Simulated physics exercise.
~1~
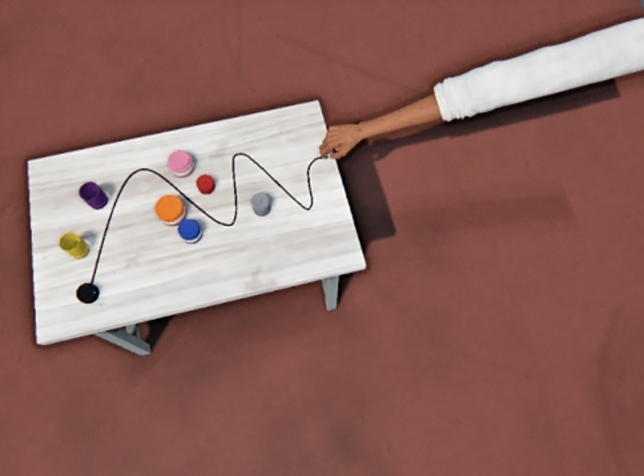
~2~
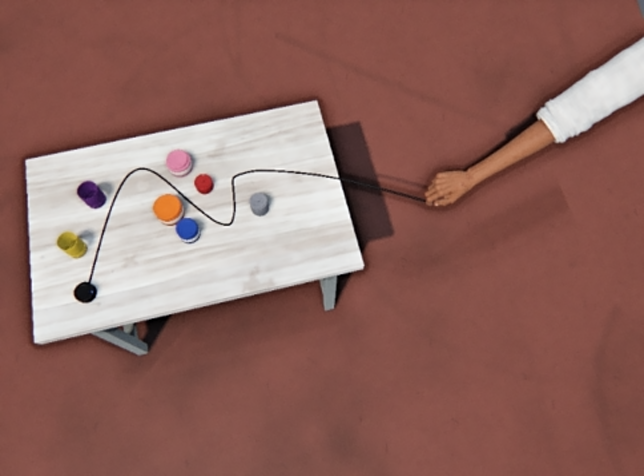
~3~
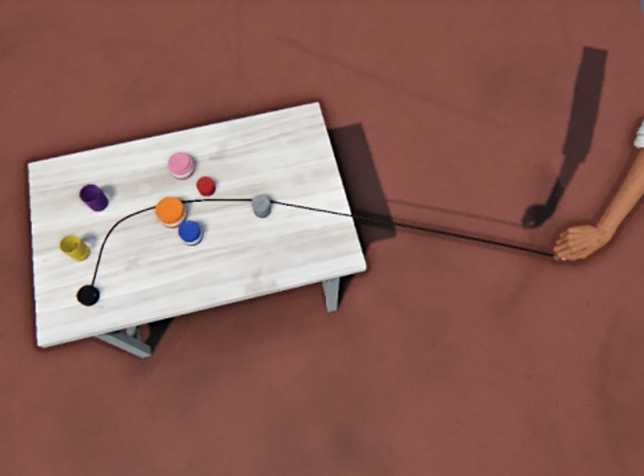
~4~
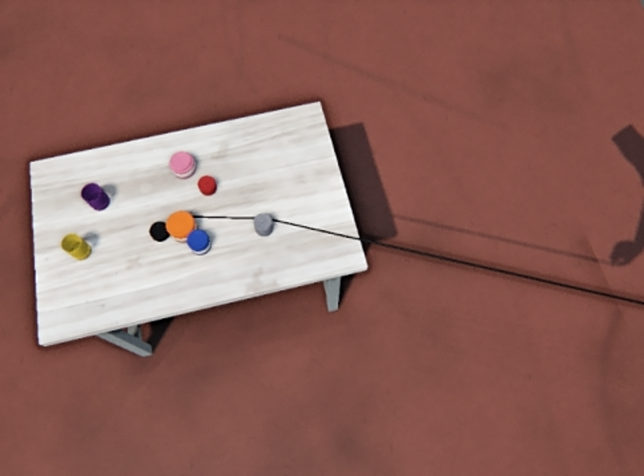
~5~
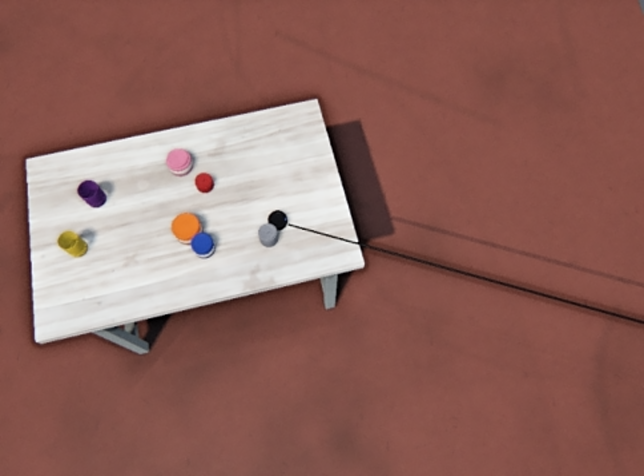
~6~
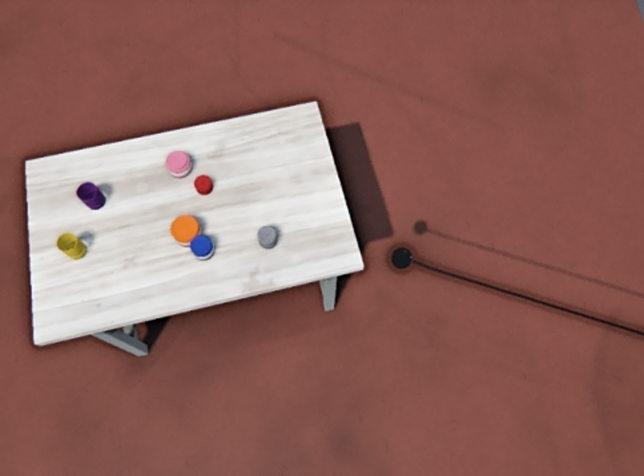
On a pale wooden table, a hand pulls a black lead winding among seven round objects to the right, drawing it taut and dragging a black puck off the right edge, while the orange, blue and grey pieces shift slightly and the red, pink, purple and yellow ones stay upright in place.
